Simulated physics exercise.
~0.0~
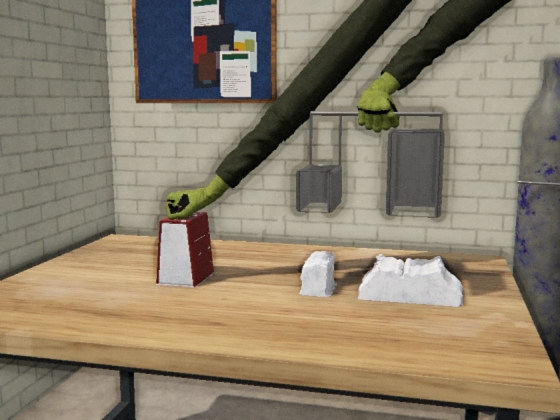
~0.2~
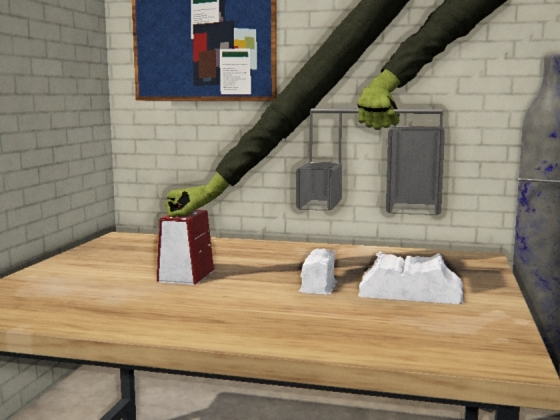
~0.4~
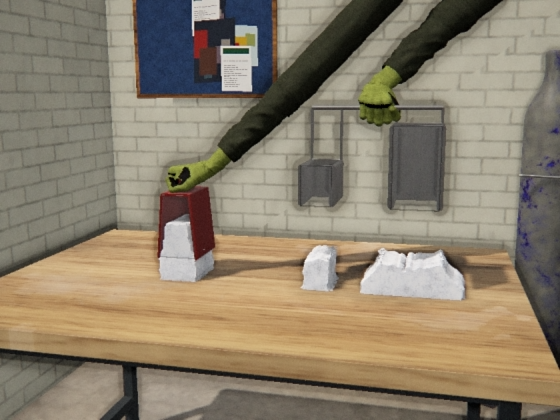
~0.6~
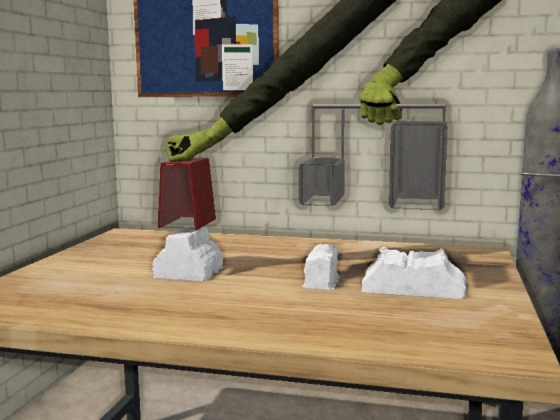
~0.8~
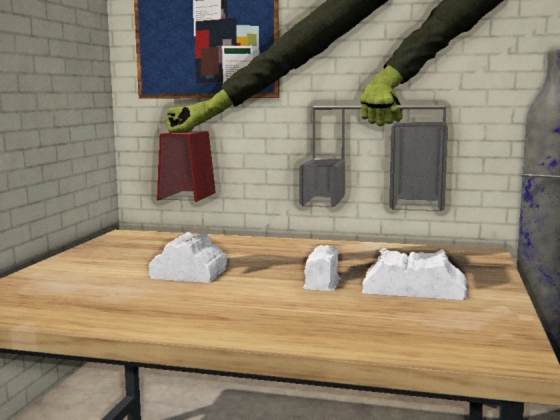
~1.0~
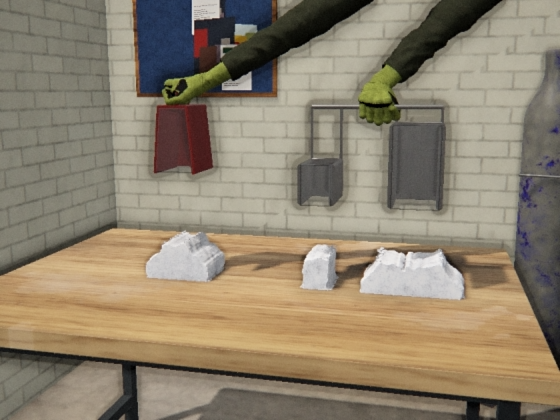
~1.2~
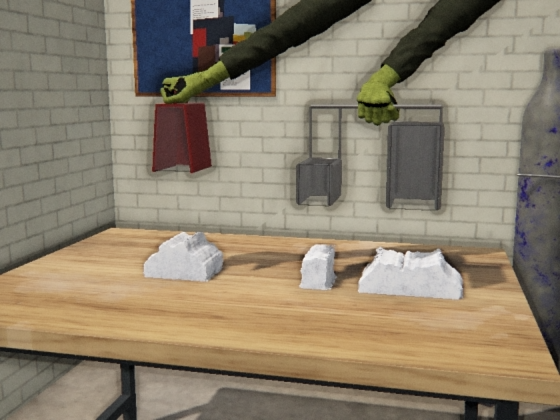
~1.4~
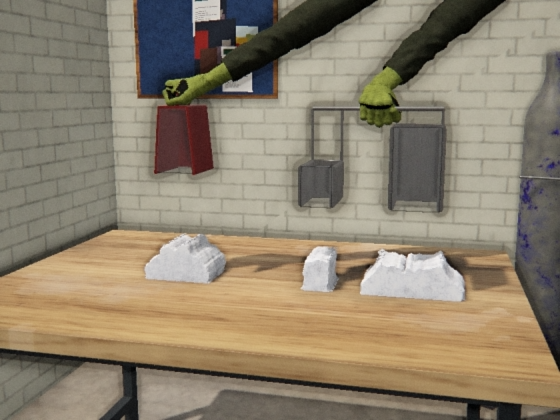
In the video, a green hand lifts a red tapered tin straight up off a wooden table, and the white, snow-like block inside slumps into a low, lumpy heap beside two other white blocks, while the tin stays held above it.
